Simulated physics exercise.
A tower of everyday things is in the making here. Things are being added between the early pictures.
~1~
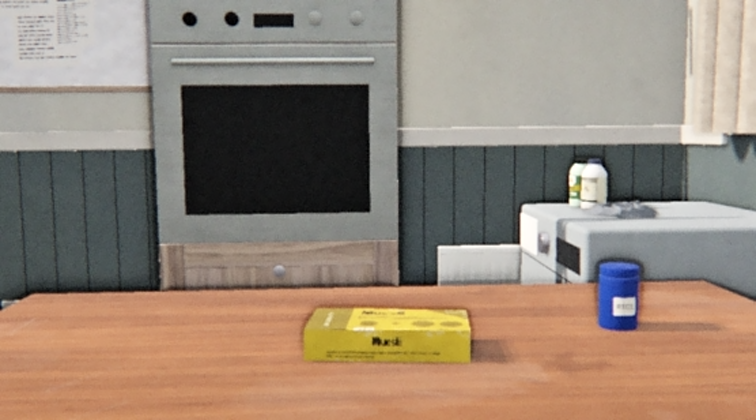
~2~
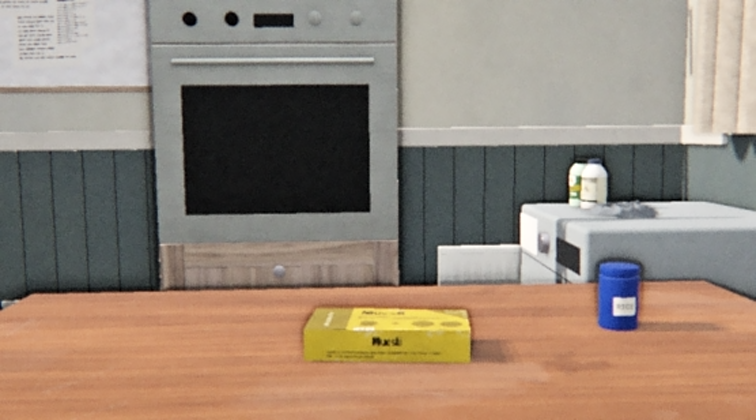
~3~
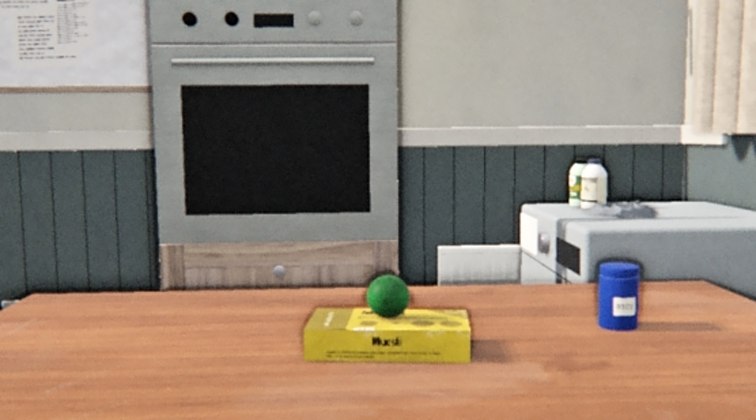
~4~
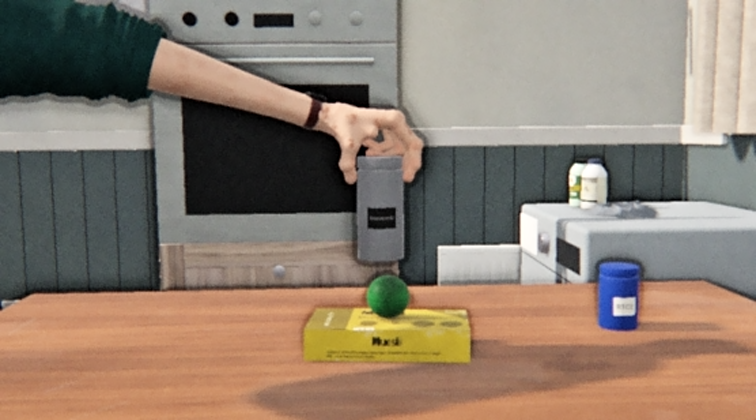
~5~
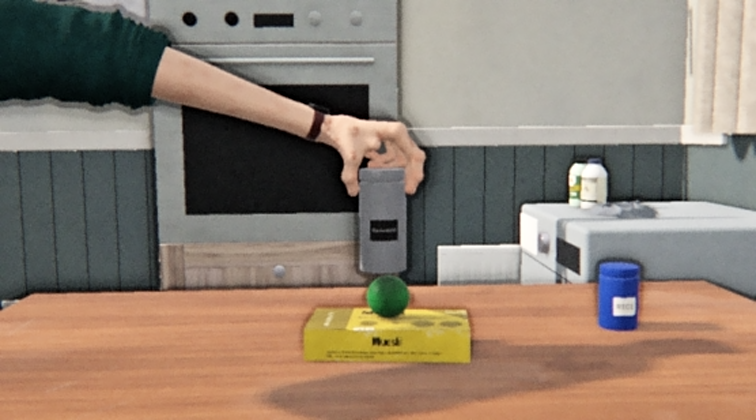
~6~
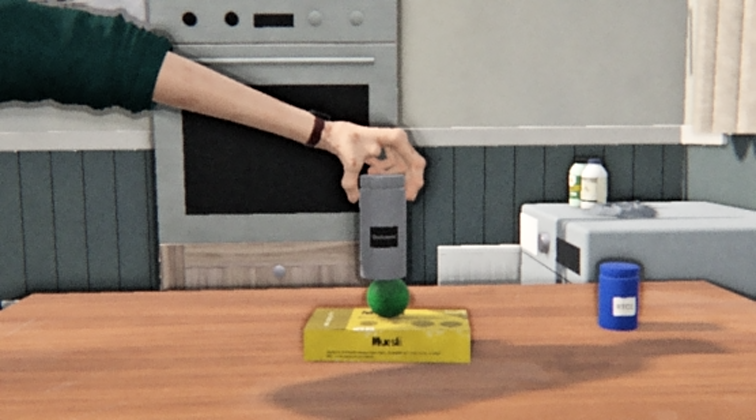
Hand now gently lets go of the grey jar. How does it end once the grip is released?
The pile will not stay secure.
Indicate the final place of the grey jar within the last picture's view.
Near (147, 333).
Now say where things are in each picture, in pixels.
In the first picture, the last thing is not in view yet; yellow packet (389, 334).
In the second picture, the last thing is not in view yet.
In the third picture, the last thing is not in view yet; blue jar (619, 296).
The fourth picture shows coming down; grey jar (381, 208); yellow packet (389, 334).
The fifth picture shows coming down; grey jar (383, 219); green ball (388, 297).
The sixth picture shows set down, still held; grey jar (383, 226); blue jar (619, 296).
Then, 0.50 s later than the last frame, grey jar now fallen.
Then, 0.60 s later than the last frame, things are still on the move.
Then, 0.90 s later than the last frame, as before.
Then, 1.20 s later than the last frame, nothing new.
When it is over, fallen, grey jar; the other 3 as before. End places, in pixels of the last picture, grey jar near (148, 333). The pile comes apart.
